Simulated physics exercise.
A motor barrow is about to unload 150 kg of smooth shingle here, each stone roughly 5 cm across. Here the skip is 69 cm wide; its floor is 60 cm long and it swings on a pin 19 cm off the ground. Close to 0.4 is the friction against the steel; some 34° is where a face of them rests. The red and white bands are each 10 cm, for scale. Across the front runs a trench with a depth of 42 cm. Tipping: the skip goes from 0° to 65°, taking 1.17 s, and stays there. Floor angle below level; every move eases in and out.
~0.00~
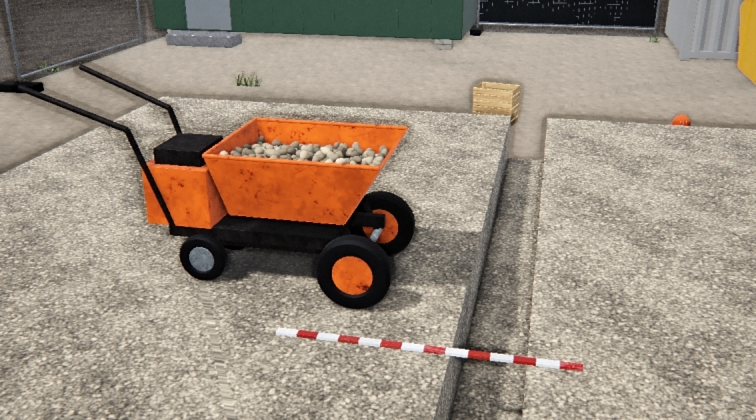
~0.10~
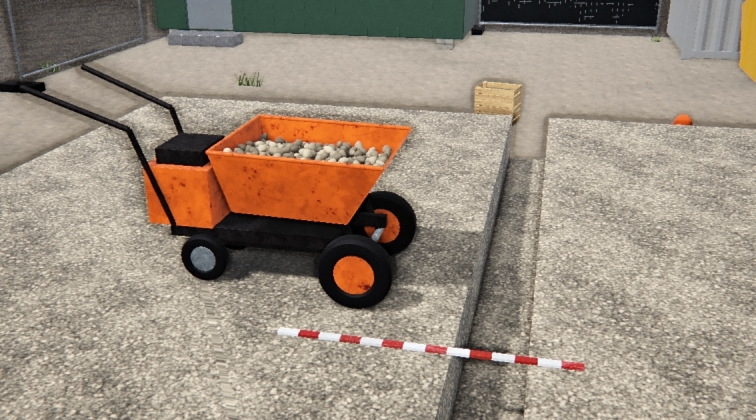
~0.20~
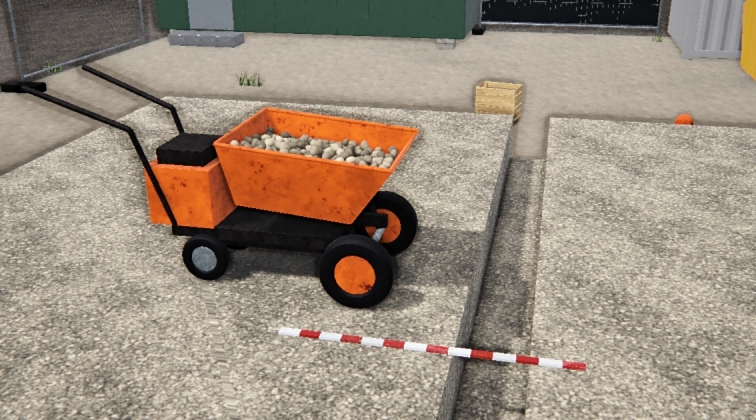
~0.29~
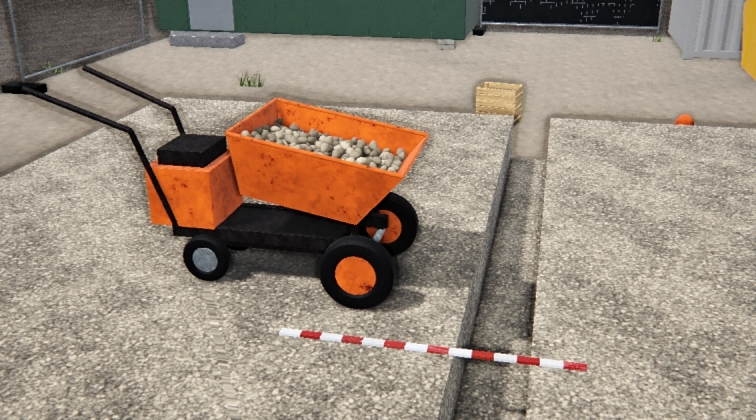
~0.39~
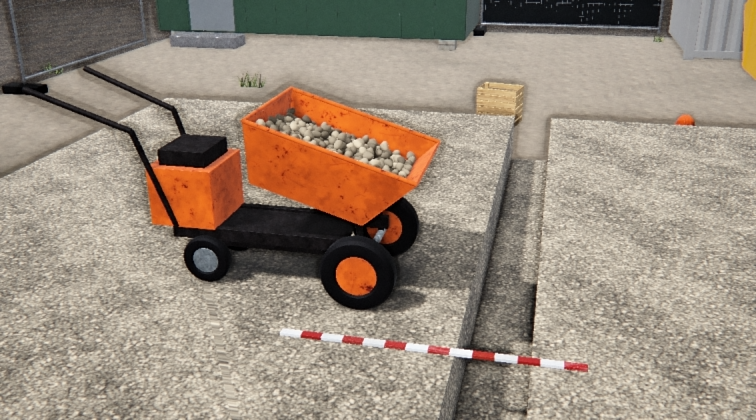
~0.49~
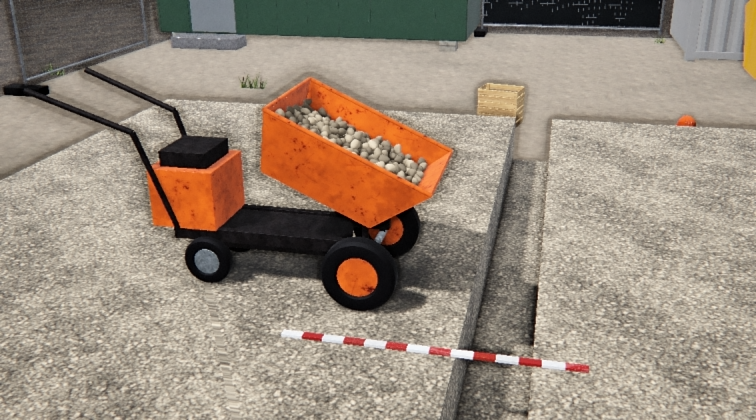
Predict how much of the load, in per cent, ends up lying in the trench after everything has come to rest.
Roughly 63 per cent of it.
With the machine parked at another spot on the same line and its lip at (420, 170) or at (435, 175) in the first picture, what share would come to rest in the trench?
Estimates: 30 % then 20 %.
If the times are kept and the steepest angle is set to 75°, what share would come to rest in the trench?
It would be close to 75 percent.
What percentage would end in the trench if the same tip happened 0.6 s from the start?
That would give about 45 percent.
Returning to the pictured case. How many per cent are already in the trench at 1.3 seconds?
By then, around 25 percent.
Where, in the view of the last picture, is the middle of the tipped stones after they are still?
Look at roughly (512, 348).
After 0.9 s the floor is at 55°; 100 % in the skip; the foremost stones are at (468, 223).
After 1.3 s the floor is at 65°; 73 % in the skip, 23 % in the trench, 5 % past the trench; the foremost stones are at (564, 296).
After 1.6 s the floor is at 65°; 43 % in the skip, 37 % in the trench, 21 % past the trench; the foremost stones are at (677, 316).
After 3.6 s the floor is at 65°; 16 % in the skip, 63 % in the trench, 21 % past the trench; the foremost stones are past the picture's edge.
